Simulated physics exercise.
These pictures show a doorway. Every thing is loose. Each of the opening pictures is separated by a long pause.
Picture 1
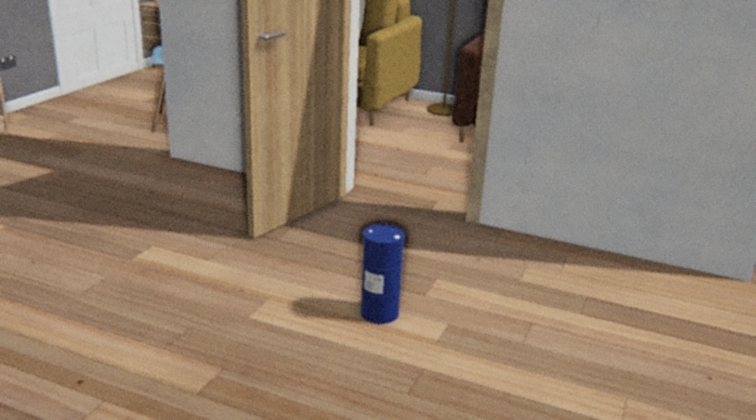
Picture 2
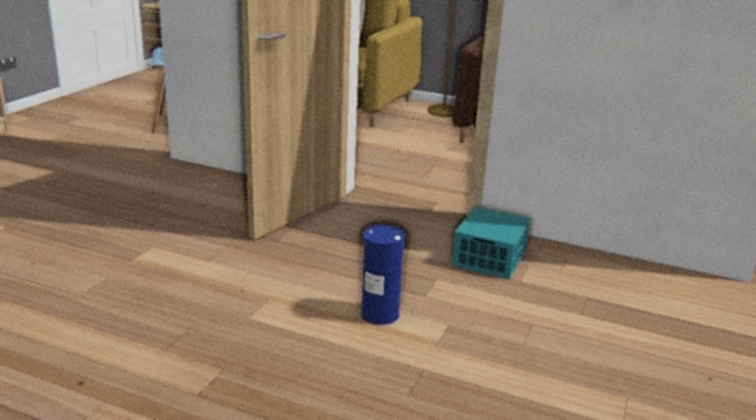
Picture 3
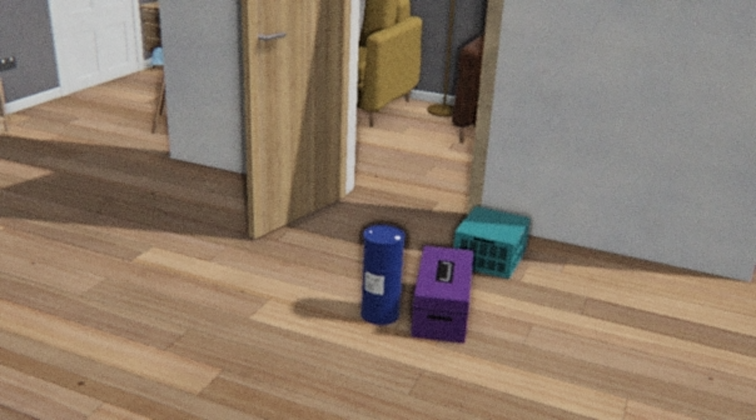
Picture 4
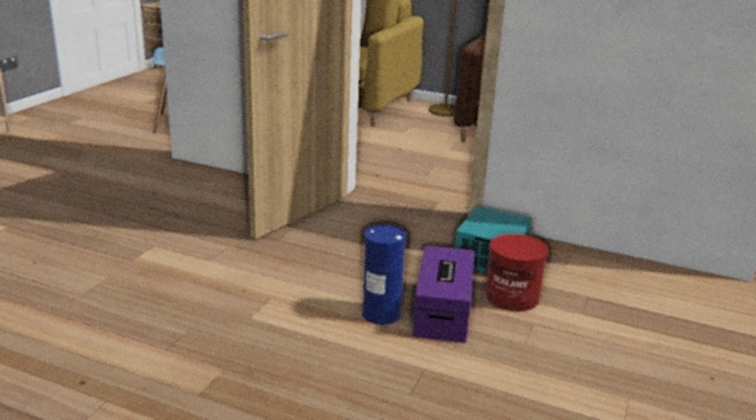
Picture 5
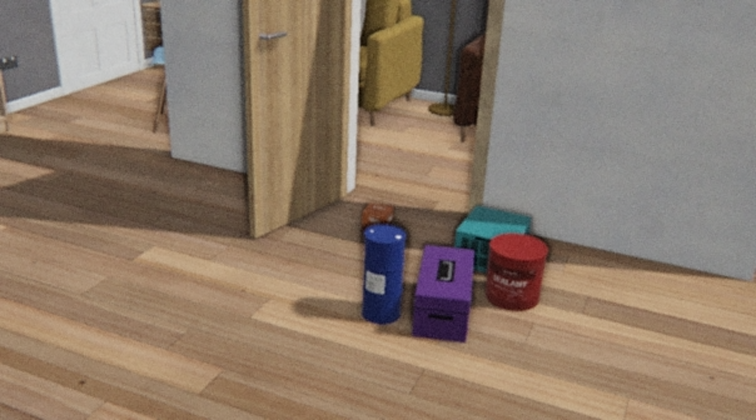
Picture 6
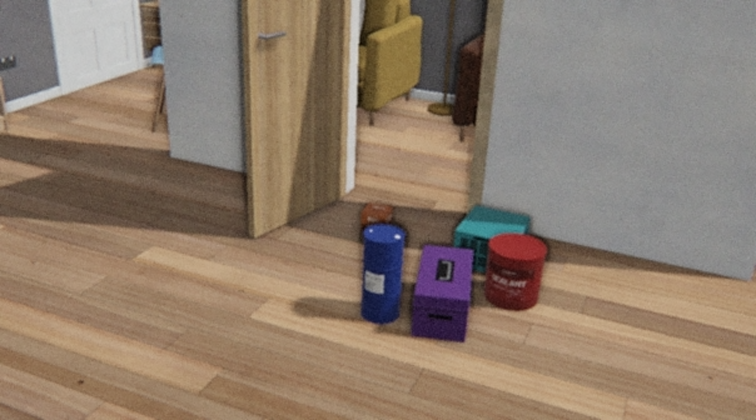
A growing group of objects gathers on the wood floor before an open doorway, seen from above by a still camera. A blue canister stands near the wide-open wooden door, with a mustard armchair in the room beyond and a grey wall at right. A turquoise crate appears to its right, then a purple toolbox, a red pail and a small orange object behind the canister, with nothing visibly moving.
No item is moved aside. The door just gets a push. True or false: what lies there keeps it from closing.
False.
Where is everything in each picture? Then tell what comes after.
The first picture shows door wide open and still; blue canister (382, 275).
The second picture shows door wide open and still; turquoise crate (492, 242).
The third picture shows door wide open and still; blue canister (382, 276).
The fourth picture shows door wide open and still; turquoise crate (493, 241); purple toolbox (445, 292).
The fifth picture shows door wide open and still; blue canister (383, 275); red pail (515, 272).
The sixth picture shows door wide open and still; orange box (377, 219); turquoise crate (492, 241).
Then, 0.70 s on from there, door at 75°.
Then, 1.10 s on from there, door at 42°; orange box shifted about its own width near (395, 216).
Then, 1.30 s on from there, door at 24°; orange box shifted well along near (416, 210).
Then, 1.50 s on from there, door at 6°; orange box shifted well along near (434, 202).
In the end, door at 0°; moved from the start, orange box; the other 4 unmoved. At the end, from the last picture's camera, orange box near (444, 196).
